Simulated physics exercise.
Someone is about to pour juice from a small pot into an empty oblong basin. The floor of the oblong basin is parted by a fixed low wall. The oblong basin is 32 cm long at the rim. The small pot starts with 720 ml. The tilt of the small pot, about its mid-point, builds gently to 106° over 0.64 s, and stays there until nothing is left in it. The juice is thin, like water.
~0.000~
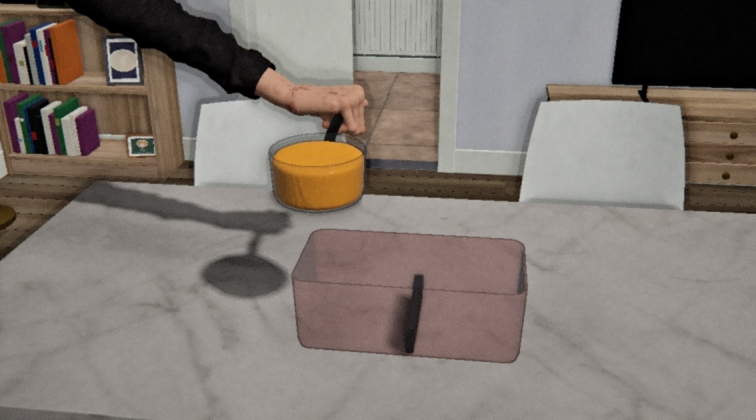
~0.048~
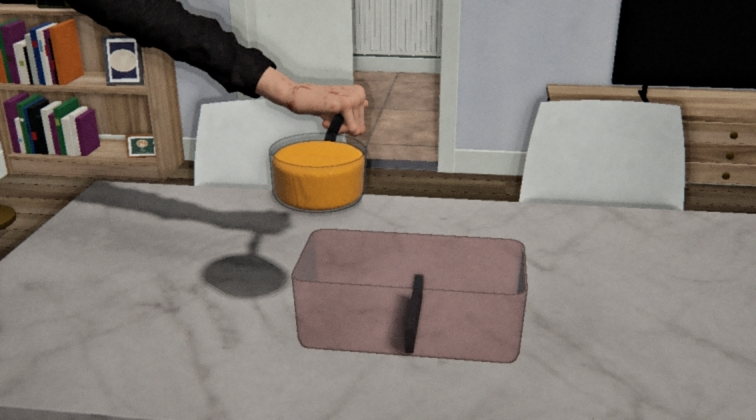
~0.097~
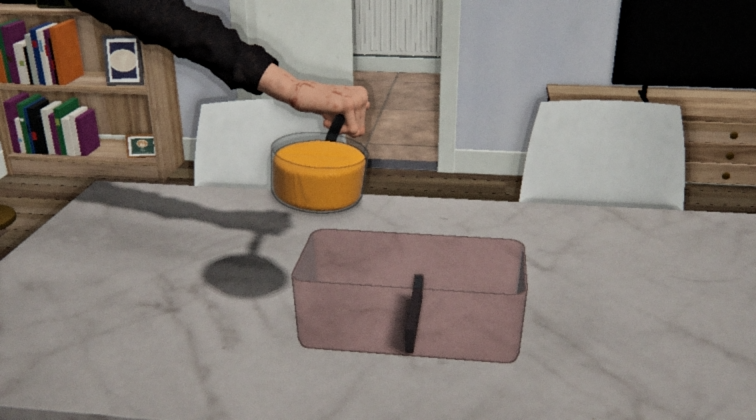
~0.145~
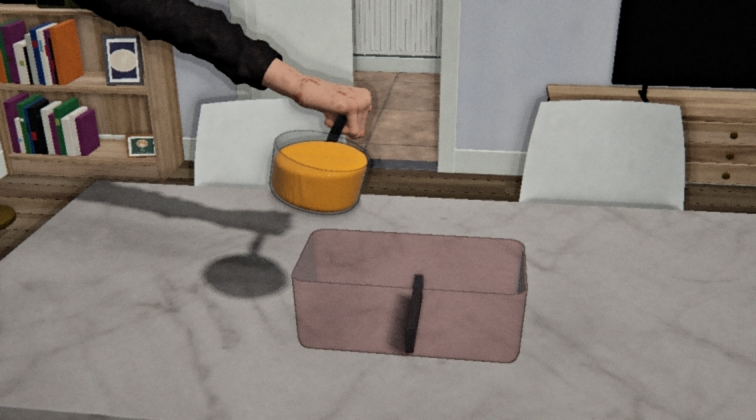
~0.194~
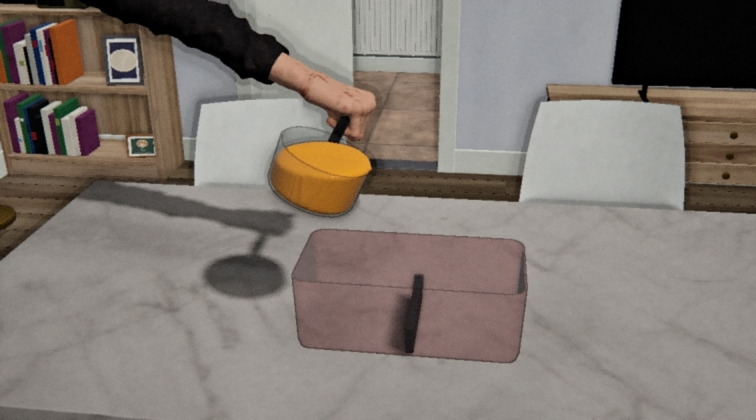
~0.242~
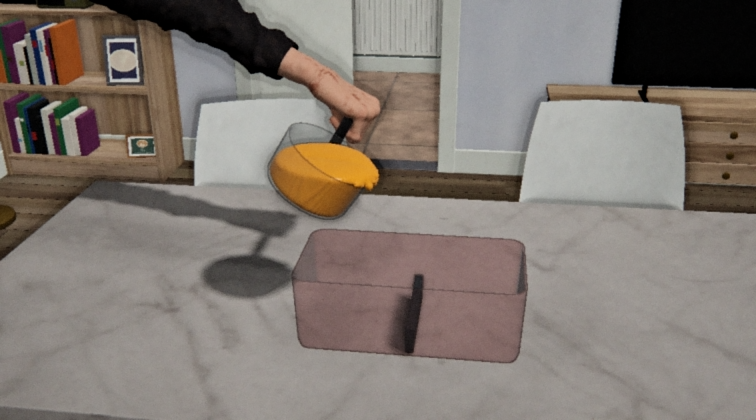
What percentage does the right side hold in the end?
The far part has some 29 per cent.
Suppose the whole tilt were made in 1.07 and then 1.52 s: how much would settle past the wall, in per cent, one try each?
First 45, then 50 per cent.
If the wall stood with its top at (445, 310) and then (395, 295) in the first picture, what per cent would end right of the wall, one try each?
In turn about 15 and 60 per cent.
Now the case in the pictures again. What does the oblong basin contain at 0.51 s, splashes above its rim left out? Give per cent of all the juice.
Some 36 per cent.
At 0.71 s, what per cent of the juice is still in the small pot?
Near 4 in a hundred.
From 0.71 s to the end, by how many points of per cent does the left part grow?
Some 6 per cent.
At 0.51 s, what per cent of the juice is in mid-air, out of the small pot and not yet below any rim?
Near 38 in a hundred.
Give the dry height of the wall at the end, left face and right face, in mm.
Left about 22 mm, right about 32 mm.
By 0.51 s the tilt is 96° and 25 per cent is still to pour, 20 is left of the wall and 17 right of it.
By 0.71 s the tilt is 106° and 4 per cent is still to pour, 61 is left of the wall and 29 right of it.
By 0.92 s the tilt is 106° and 0 per cent is still to pour, 66 is left of the wall and 29 right of it.
By 1.14 s the tilt is 106° and 0 per cent is still to pour, 67 is left of the wall and 29 right of it.
At rest 67 per cent lies left of the wall, 29 right of it and 4 outside.
